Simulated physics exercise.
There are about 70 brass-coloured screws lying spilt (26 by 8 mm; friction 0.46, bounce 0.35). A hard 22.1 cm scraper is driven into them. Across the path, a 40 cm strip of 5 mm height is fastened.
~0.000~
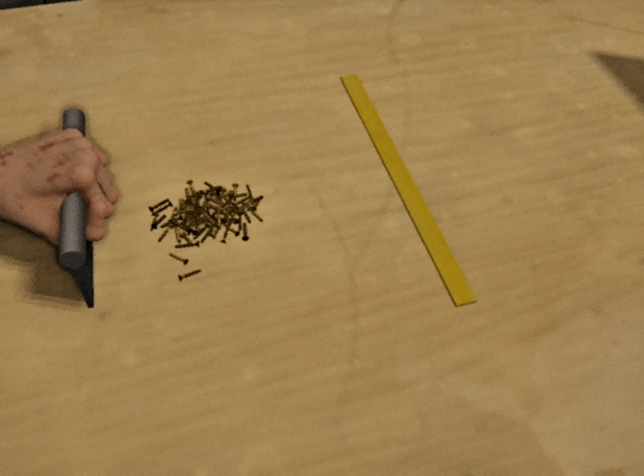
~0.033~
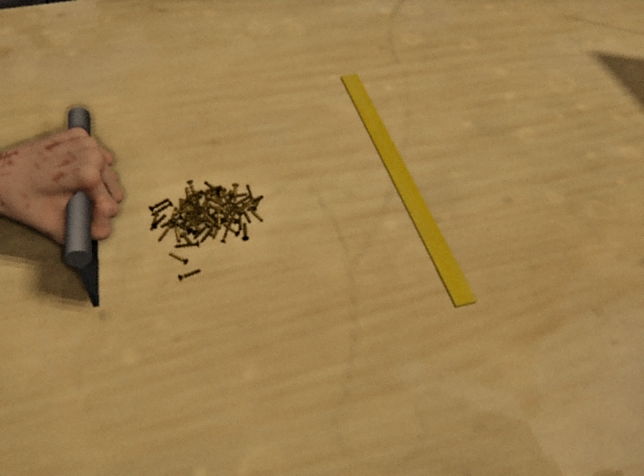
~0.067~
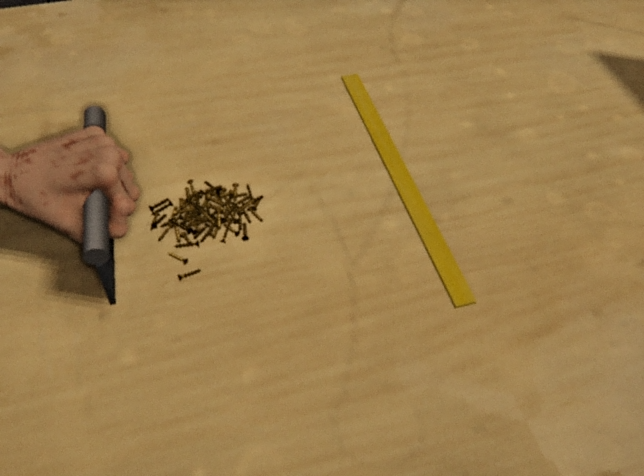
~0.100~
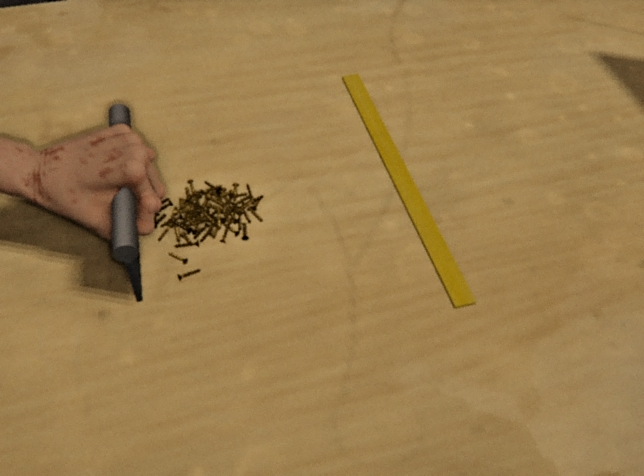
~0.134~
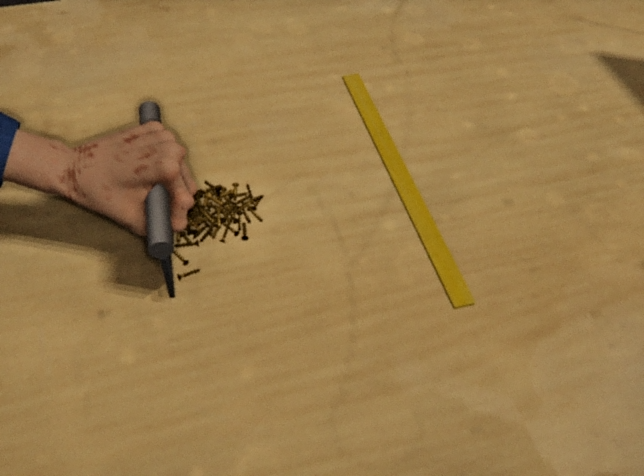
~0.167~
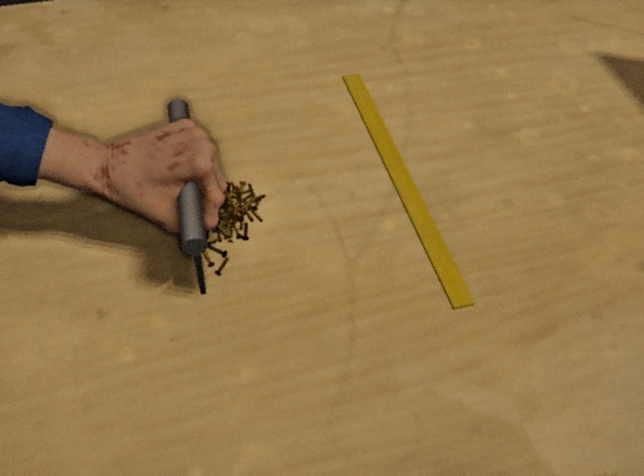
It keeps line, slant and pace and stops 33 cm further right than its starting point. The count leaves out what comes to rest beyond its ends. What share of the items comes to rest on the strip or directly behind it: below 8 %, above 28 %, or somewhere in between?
Above 28 %.
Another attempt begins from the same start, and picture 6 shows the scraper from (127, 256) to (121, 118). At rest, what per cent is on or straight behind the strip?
I'd say it's beyond 30.
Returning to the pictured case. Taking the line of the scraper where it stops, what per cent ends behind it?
0 per cent.
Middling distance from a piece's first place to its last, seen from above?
About 24 cm.
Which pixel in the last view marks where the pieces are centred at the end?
The middle ends up roughly at (404, 195).
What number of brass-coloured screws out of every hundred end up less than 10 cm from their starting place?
I'd put it at around 0 per cent.
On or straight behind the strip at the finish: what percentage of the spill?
I'd estimate near 45 per cent.
Then, at 0.33 s, scraper 28 cm from its start, spill 14 cm wide; elsewhere 100 %.
After 0.49 s, scraper 33 cm from its start, spill 17 cm wide; on or straight behind the strip 45 %, elsewhere 55 %.
Then, at 0.63 s, scraper 33 cm from its start, spill 19 cm wide; on or straight behind the strip 45 %, elsewhere 55 %.
In the end, at 1.6 s, on or straight behind the strip 45 %, elsewhere 55 %.
